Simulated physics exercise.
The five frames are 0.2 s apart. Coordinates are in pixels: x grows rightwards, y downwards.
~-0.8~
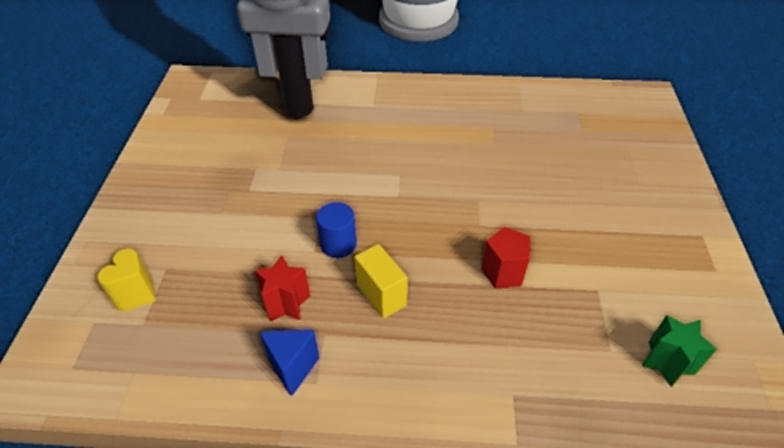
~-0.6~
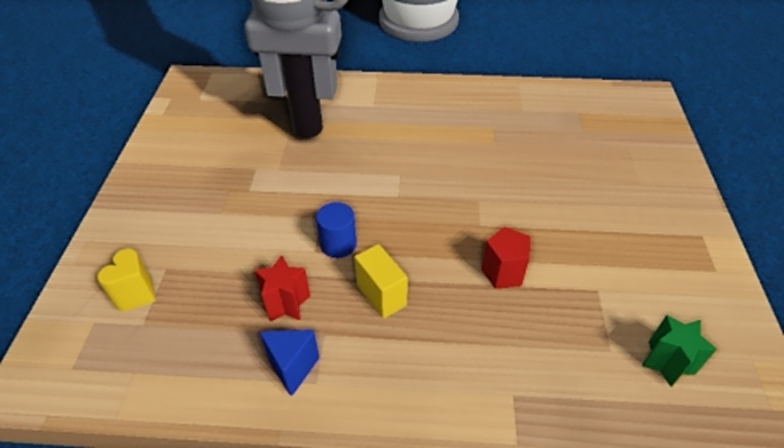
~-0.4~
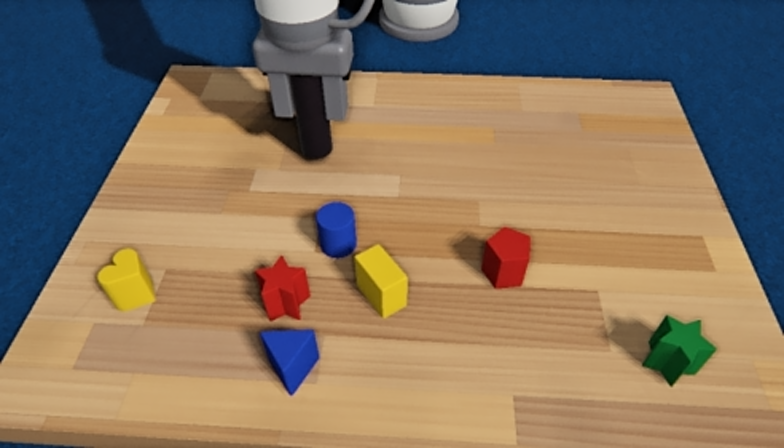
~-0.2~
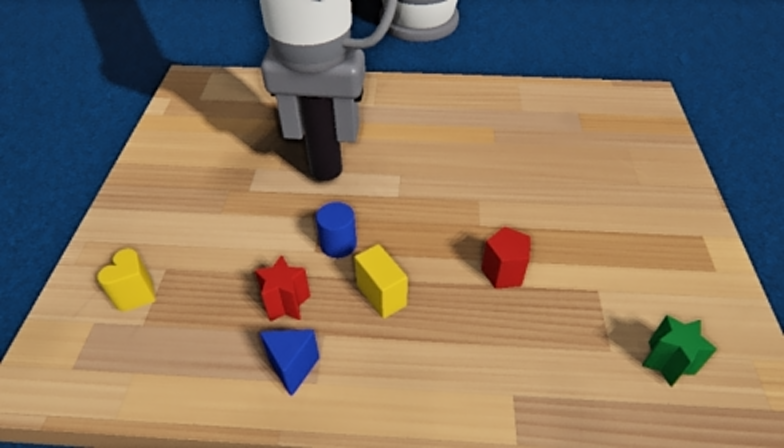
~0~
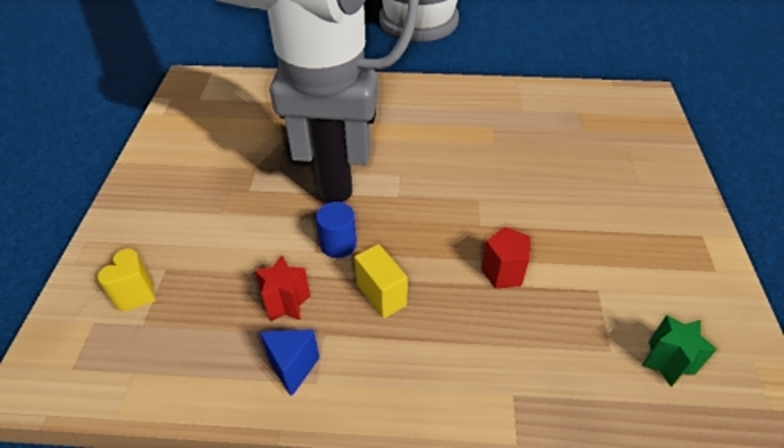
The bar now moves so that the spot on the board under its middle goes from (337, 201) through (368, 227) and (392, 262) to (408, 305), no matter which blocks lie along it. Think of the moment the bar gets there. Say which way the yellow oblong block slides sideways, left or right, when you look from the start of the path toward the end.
Facing from start to end, it shifts right.
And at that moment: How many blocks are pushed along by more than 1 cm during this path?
By the end of the path, one block has moved more than about a centimetre.
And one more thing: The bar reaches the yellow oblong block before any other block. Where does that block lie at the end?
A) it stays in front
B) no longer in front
I choose B.
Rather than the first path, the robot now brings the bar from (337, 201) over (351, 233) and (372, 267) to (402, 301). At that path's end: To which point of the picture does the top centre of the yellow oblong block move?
So, by the moment the path ends, you'll find the top centre of the yellow oblong block at (397, 313).
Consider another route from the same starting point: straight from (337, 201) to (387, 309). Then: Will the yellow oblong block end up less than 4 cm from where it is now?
No, that is not what happens.
On the path given first. One third of the way, bar (368, 220); nothing pushed yet.
Two thirds of the way, bar (393, 255); nothing pushed yet.
At the end, bar (409, 297); blue circle unmoved; yellow oblong block (370, 279).
